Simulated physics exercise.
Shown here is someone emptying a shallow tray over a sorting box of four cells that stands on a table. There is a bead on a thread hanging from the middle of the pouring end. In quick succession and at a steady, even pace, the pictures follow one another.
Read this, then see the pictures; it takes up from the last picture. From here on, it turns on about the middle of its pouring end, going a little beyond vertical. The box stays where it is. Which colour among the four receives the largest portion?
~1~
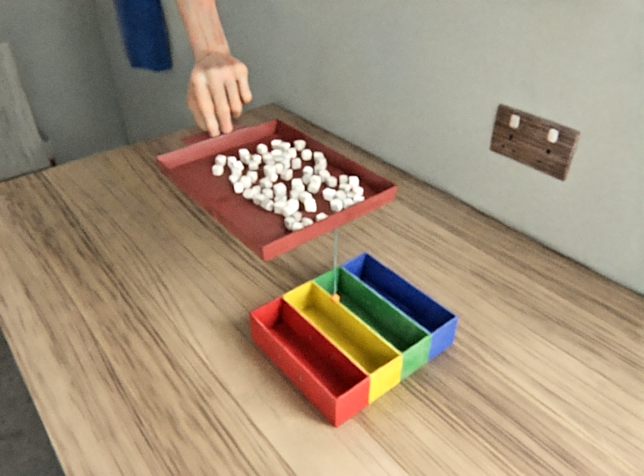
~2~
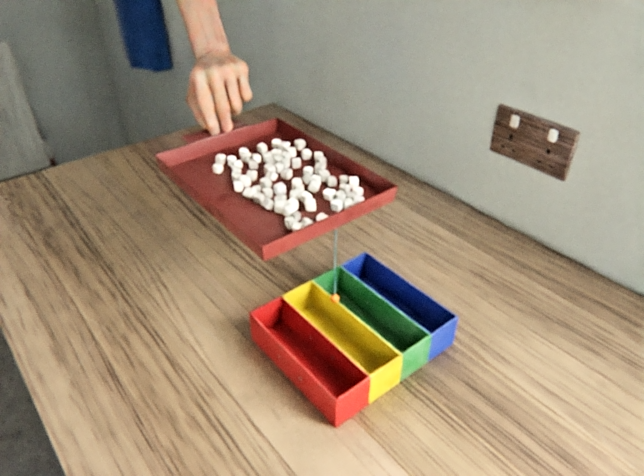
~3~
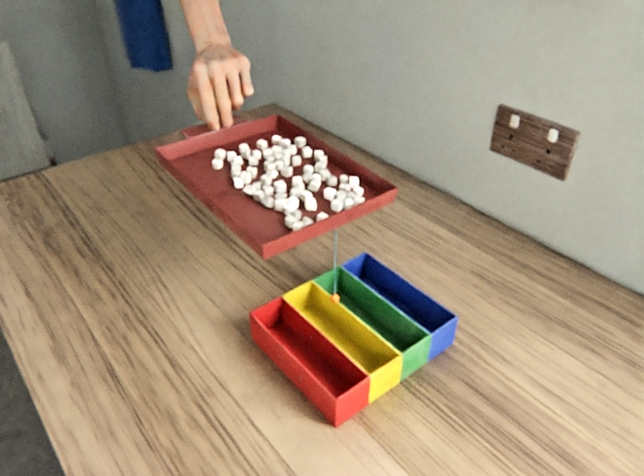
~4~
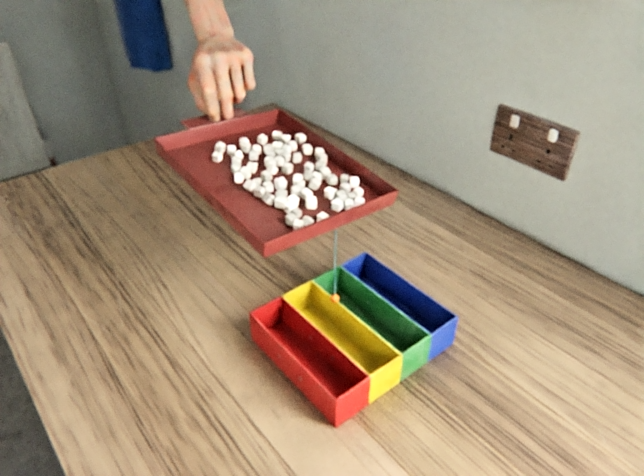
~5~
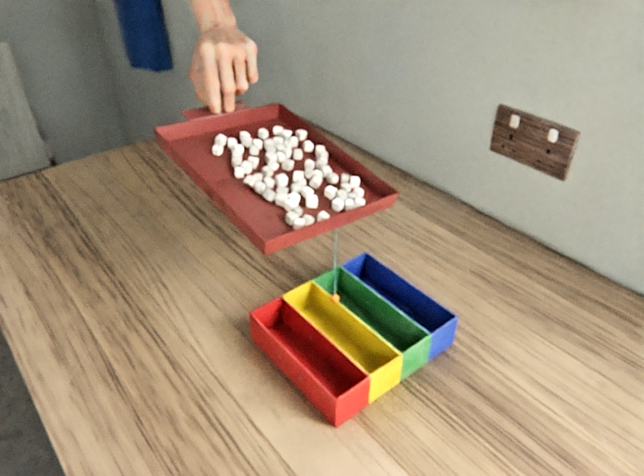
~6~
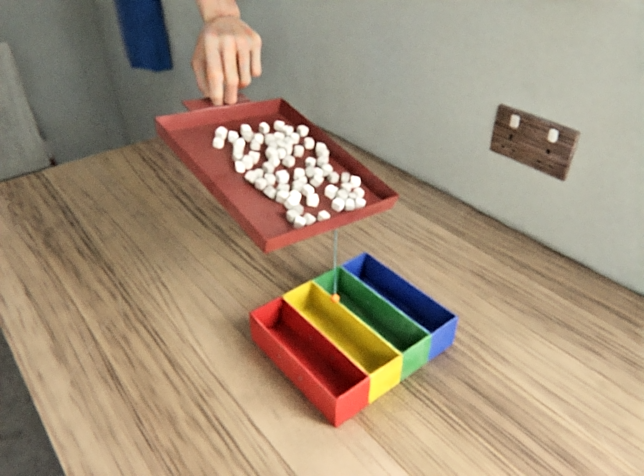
Blue.
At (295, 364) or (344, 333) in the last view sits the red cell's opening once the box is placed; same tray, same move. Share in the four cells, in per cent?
It comes to about 40 per cent the first time and about 90 per cent the second.
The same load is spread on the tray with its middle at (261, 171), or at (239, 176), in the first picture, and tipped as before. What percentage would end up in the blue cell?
First try 40 %, second try 60 %.
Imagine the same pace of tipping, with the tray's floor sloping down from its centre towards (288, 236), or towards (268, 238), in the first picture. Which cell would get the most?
Red; red.
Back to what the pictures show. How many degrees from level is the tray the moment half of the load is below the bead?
110°, roughly.
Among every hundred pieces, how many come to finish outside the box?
Roughly 40 in a hundred.
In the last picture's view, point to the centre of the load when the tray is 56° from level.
Roughly at (351, 178).
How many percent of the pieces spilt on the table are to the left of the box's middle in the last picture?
It works out to some 0 per cent.
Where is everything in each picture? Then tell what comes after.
In the first picture, corners of the pouring end at (263, 245) and (394, 185), level; middle of the load at (286, 174), sugar cubes; bead on its thread at (334, 298); red cell at (353, 400); yellow cell at (385, 377); green cell at (415, 356); blue cell at (443, 336).
In the second picture, corners of the pouring end at (263, 244) and (394, 186), level; middle of the load at (286, 174).
In the third picture, corners of the pouring end at (264, 243) and (395, 187), tipped barely, lowest at the right corner; middle of the load at (287, 172).
In the fourth picture, corners of the pouring end at (265, 241) and (395, 190), tipped a little, lowest at the right corner; middle of the load at (287, 168).
In the fifth picture, corners of the pouring end at (266, 239) and (396, 192), tipped a little, lowest at the right corner; middle of the load at (288, 165).
In the sixth picture, corners of the pouring end at (268, 237) and (396, 194), tipped a little, lowest at the right corner; middle of the load at (289, 161); red cell at (353, 400); yellow cell at (385, 377); green cell at (415, 356); blue cell at (443, 336).
Soon after the last picture, tray tipped steeply; all on the tray.
A little later, tray tipped right over; all on the tray.
Later still, tray tipped past a quarter turn; about half in the blue cell; about a quarter in the green cell; about a third falling or outside the box.
At rest, tray tipped past a quarter turn; about half in the blue cell; about a quarter in the green cell; none in the red cell; none in the yellow cell; about a third outside the box.
